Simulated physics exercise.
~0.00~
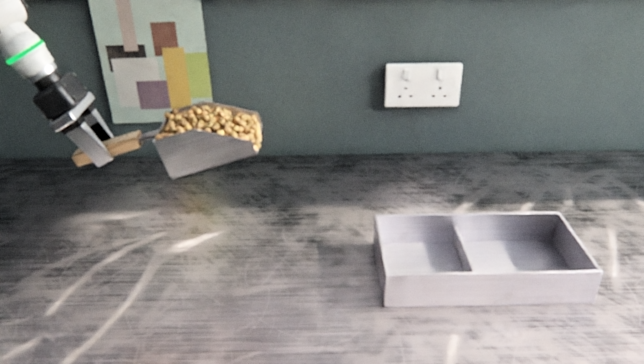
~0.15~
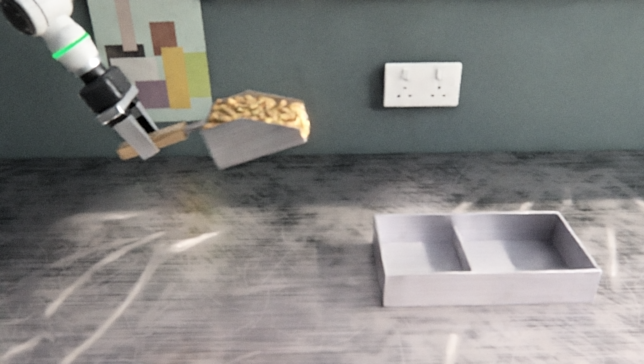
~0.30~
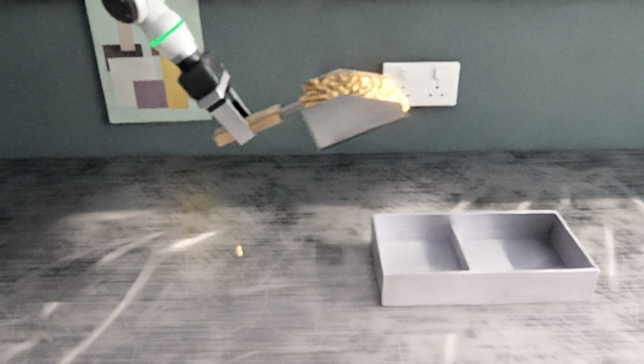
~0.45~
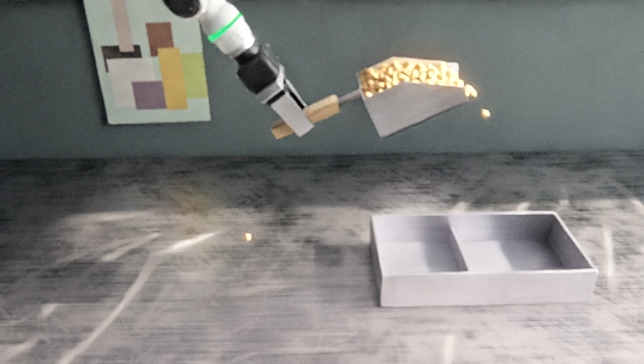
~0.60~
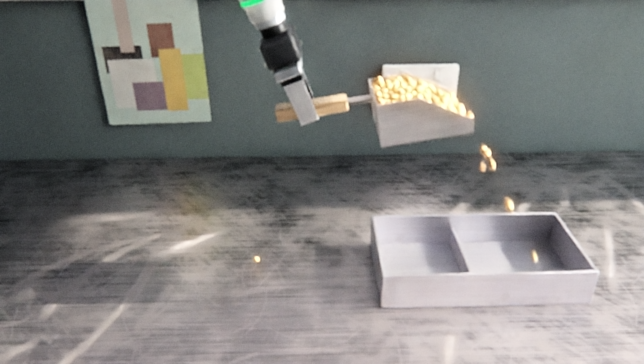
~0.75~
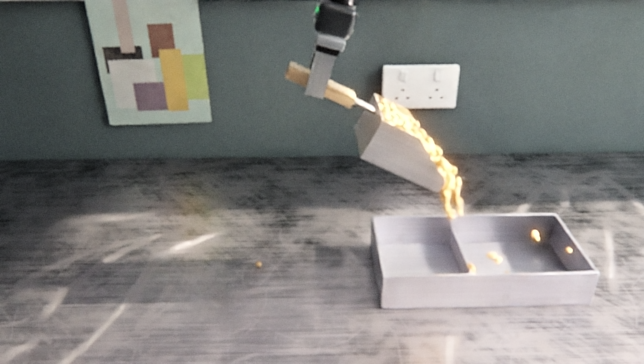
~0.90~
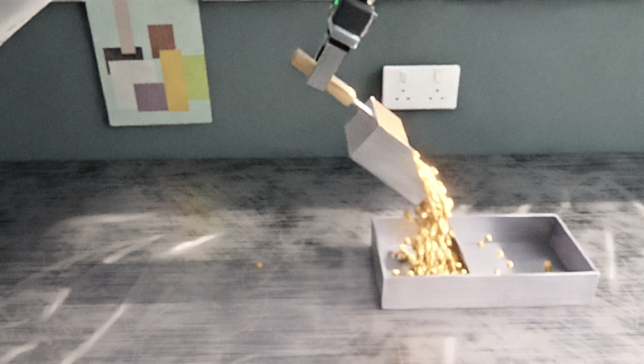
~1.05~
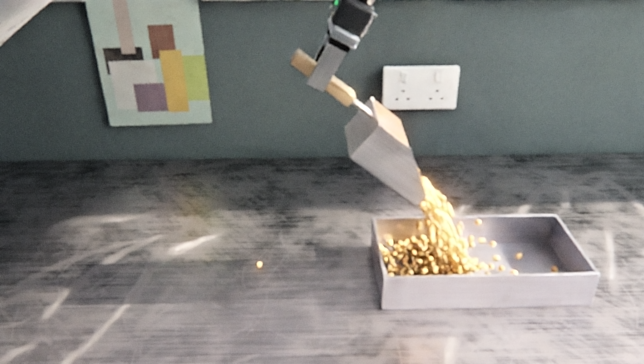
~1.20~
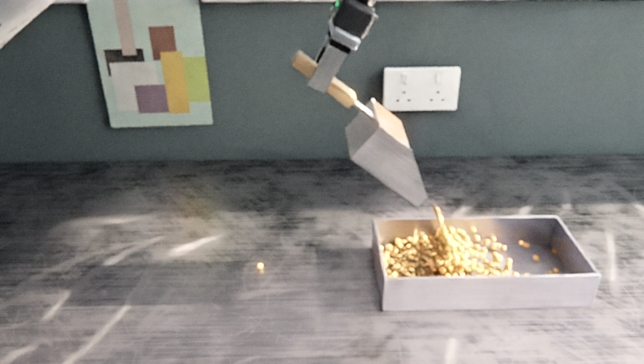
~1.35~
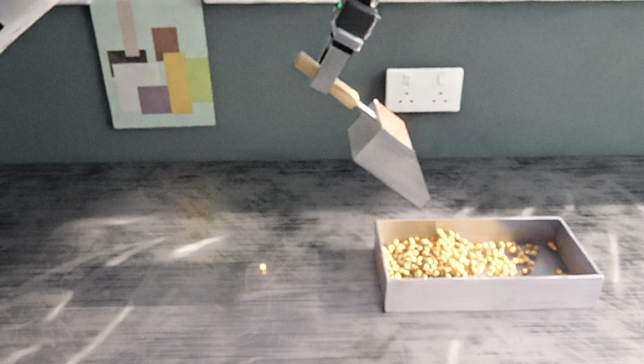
At first, a robot gripper at the upper left holds a metal scoop heaped with chickpeas above a dark table, where a grey tray with two compartments sits at the right. The arm carries the scoop rightward, and a stray chickpea drops onto the table. Over the tray, a few more spill off the front edge and fall into it. The scoop then tips steeply forward, and the chickpeas pour down in a thick stream, piling up mostly in the left compartment while some scatter into the right. Finally the stream thins and stops, leaving the emptied scoop tilted above the tray.
